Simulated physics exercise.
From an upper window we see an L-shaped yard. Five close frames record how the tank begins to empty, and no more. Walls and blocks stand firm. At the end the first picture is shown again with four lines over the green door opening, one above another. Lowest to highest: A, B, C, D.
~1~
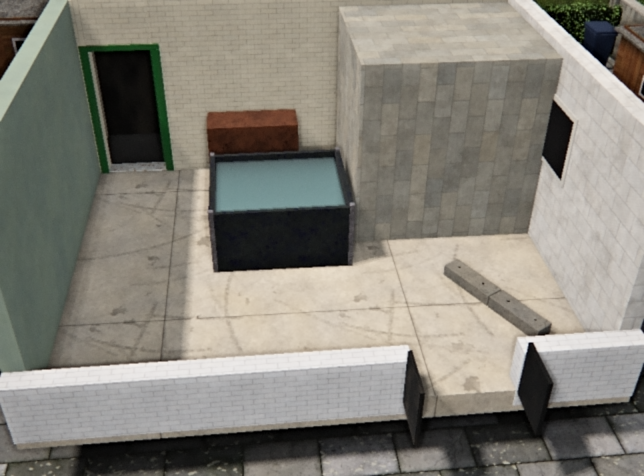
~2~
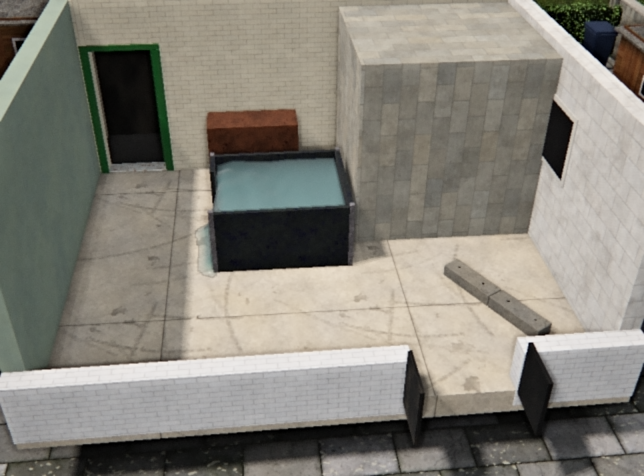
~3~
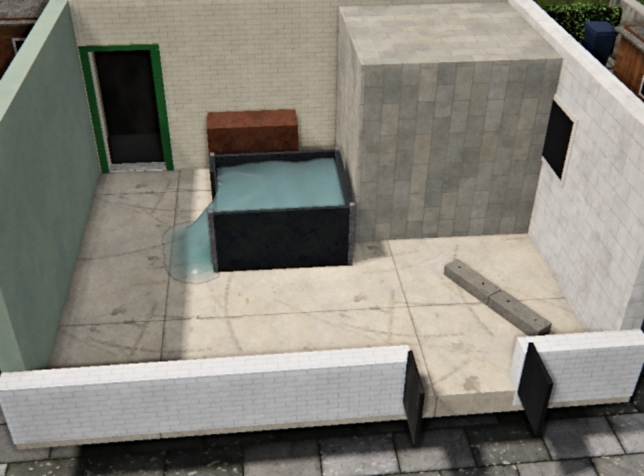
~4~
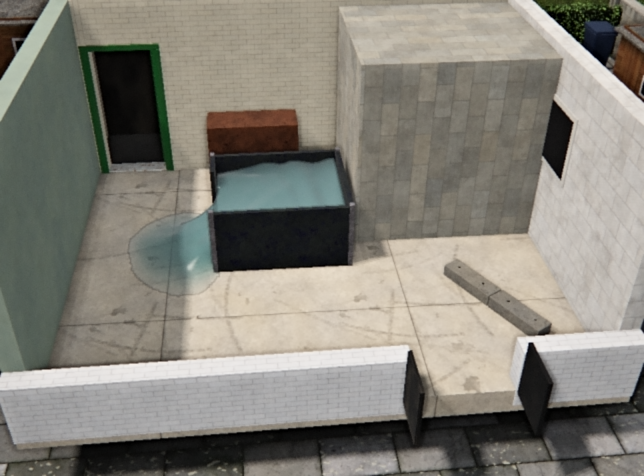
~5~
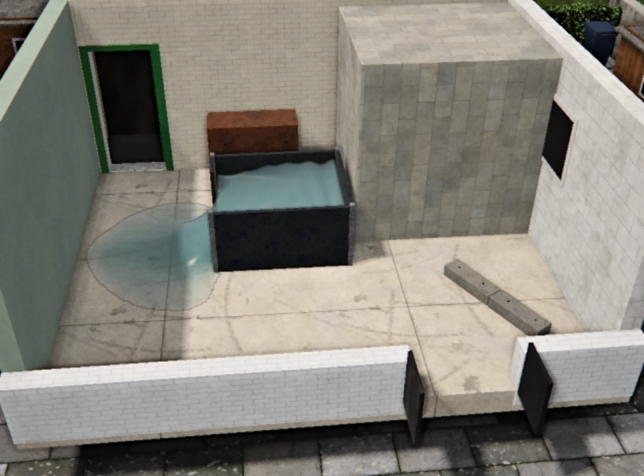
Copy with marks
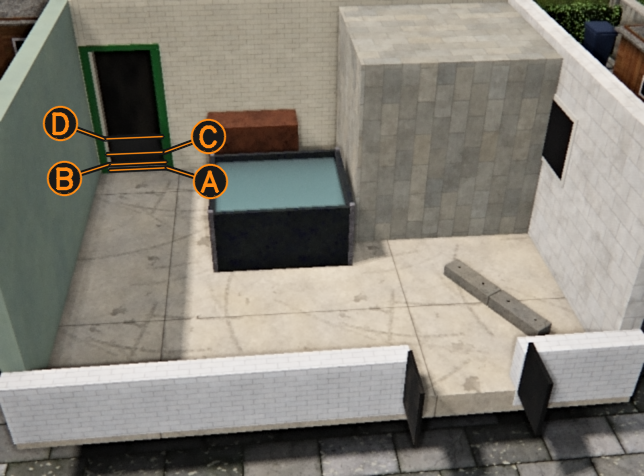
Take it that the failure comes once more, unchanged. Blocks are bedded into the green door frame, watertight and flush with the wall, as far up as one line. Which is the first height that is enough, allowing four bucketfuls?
Height C just does it.
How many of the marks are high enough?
Two.
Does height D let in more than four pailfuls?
No, not at all.
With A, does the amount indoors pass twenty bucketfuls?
Yes, it does.
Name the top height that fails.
That is height B.
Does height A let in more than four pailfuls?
Yes, it does.
On the marked copy, A at (138, 169); B at (137, 163); C at (135, 153); D at (133, 137); from the bottom up A, B, C, D.
If A is chosen, dozens of bucketfuls pour in.
If B is chosen, about 14 bucketfuls get in.
If C is chosen, a bucket or two gets in.
If D is chosen, nothing gets over.
